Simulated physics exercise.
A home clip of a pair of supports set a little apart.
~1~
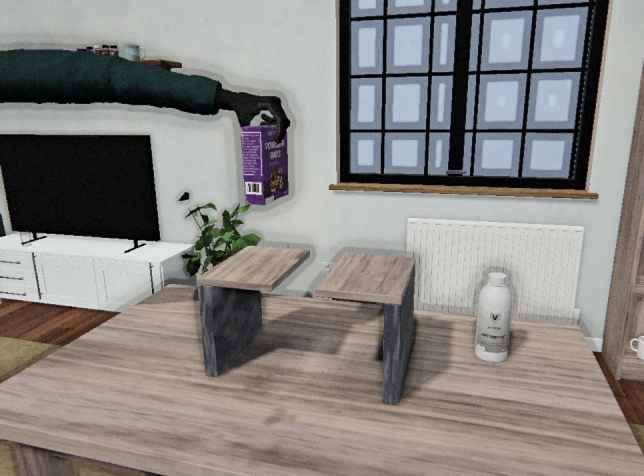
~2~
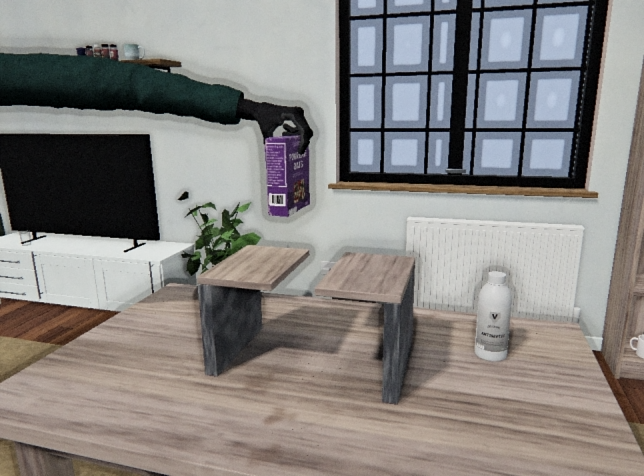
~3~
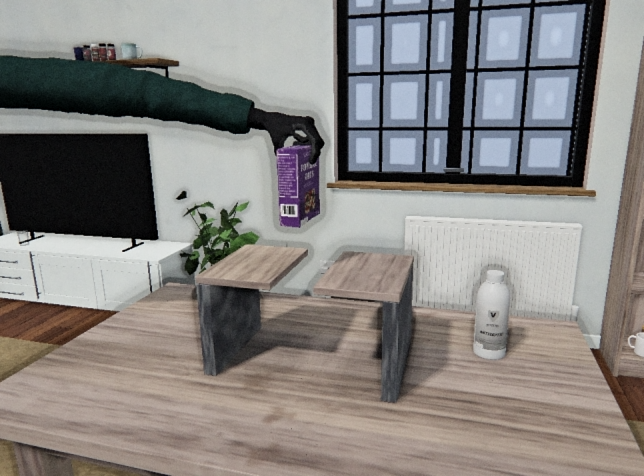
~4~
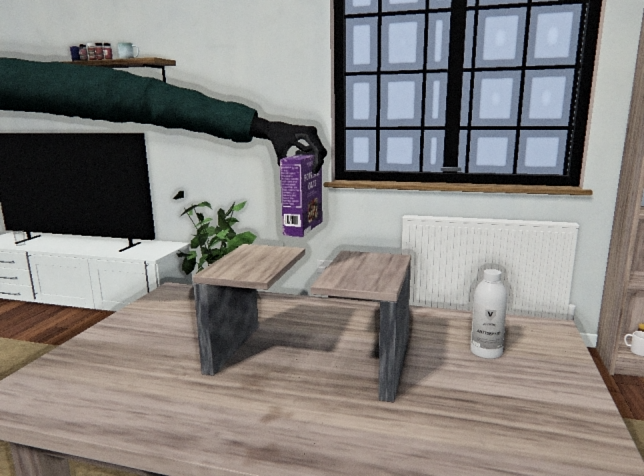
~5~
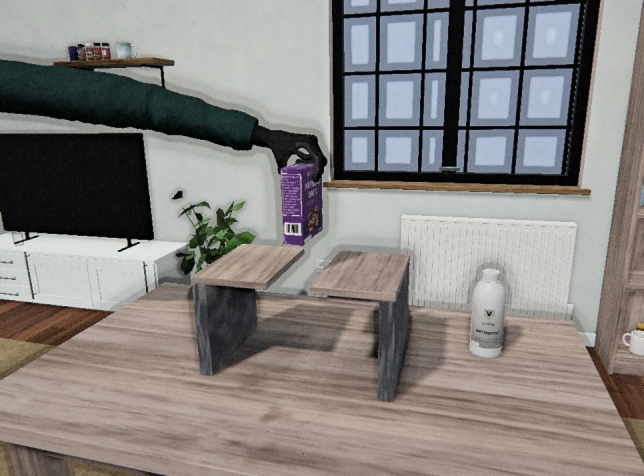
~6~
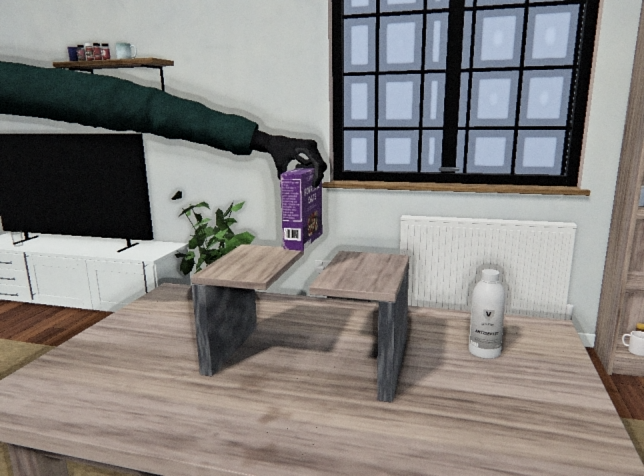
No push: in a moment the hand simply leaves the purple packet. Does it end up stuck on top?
No - it ends up lower down.
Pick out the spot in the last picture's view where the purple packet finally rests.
Near (306, 328).
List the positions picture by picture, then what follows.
The first picture shows being brought over the gap; purple packet (266, 163); white bottle (494, 316).
The second picture shows being brought over the gap; purple packet (289, 174); white bottle (494, 315).
The third picture shows being brought over the gap; purple packet (300, 184); white bottle (492, 313).
The fourth picture shows being brought over the gap; purple packet (303, 193); white bottle (489, 312).
The fifth picture shows being brought over the gap; purple packet (303, 201); white bottle (488, 312).
The sixth picture shows held still over the gap; purple packet (303, 206); white bottle (488, 313).
Then, 0.20 s later than the last frame, purple packet moved a little near (303, 230).
Then, 0.30 s later than the last frame, purple packet moved about its own width near (305, 297).
Then, 0.40 s later than the last frame, purple packet moved well along near (306, 318).
When it is over, moved from the start, purple packet; white bottle as before. End places, in pixels of the last picture, purple packet near (306, 328). The packet goes down the gap.
